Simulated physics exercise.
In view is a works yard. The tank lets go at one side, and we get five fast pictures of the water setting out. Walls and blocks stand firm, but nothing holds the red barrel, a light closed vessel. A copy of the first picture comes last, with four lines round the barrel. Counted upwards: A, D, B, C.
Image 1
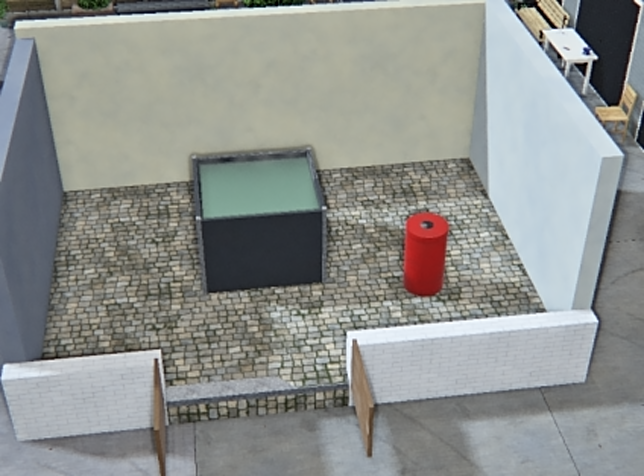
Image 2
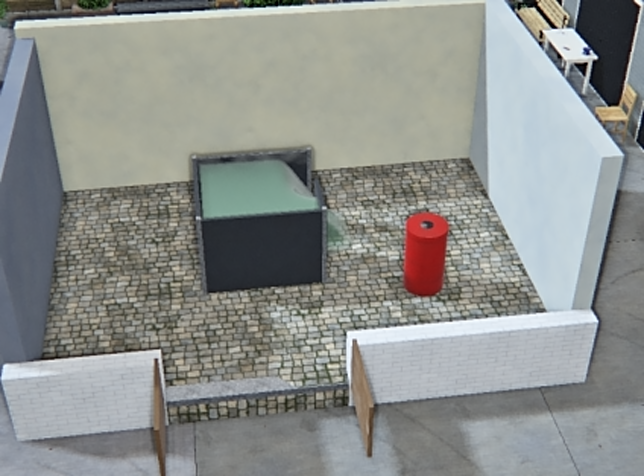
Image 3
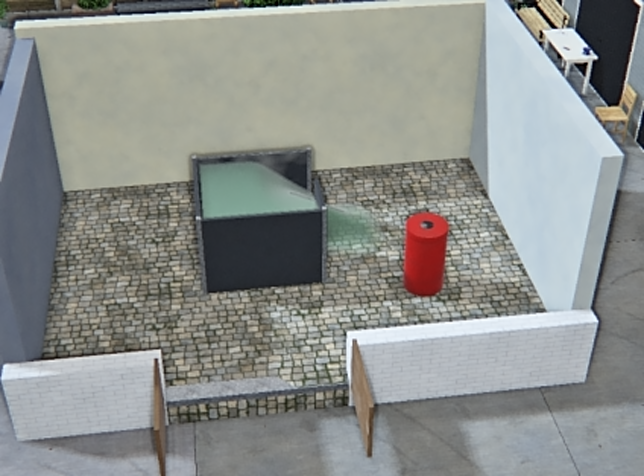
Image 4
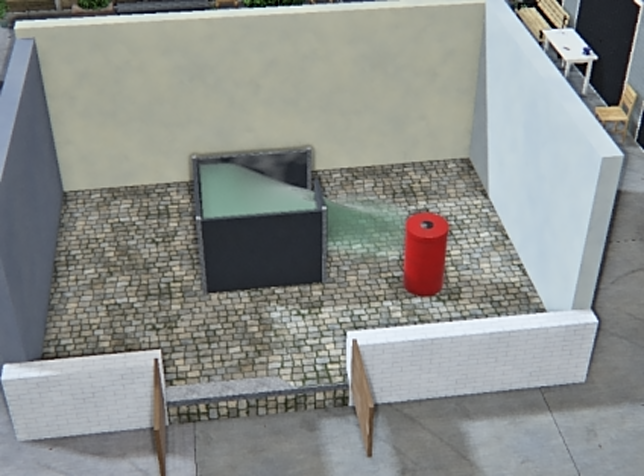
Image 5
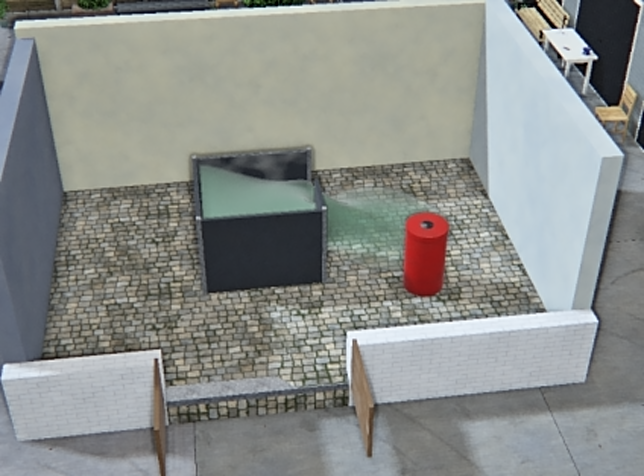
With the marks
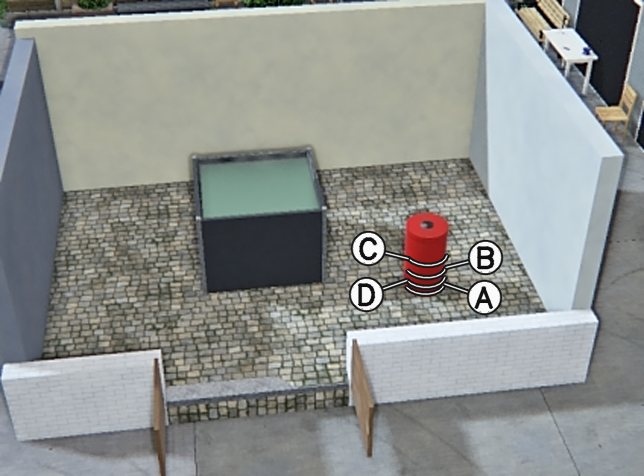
Pale green liquid poured out of the right side of a dark square tank in a cobbled yard, spreading across the stones toward a red barrel as the level inside the tank dropped.
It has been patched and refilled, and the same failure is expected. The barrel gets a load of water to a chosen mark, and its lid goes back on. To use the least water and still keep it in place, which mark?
The answer is mark D.
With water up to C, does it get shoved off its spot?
No.
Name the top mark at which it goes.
Here it is mark A.
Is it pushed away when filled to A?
Yes.
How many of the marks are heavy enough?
Three of them.
On the marked copy, A at (428, 294); B at (430, 277); C at (431, 265); D at (429, 287); from the bottom up A, D, B, C.
For mark A, it is pushed about twice its own width away.
For mark B, it does not move.
For mark C, it does not move.
For mark D, it does not move.
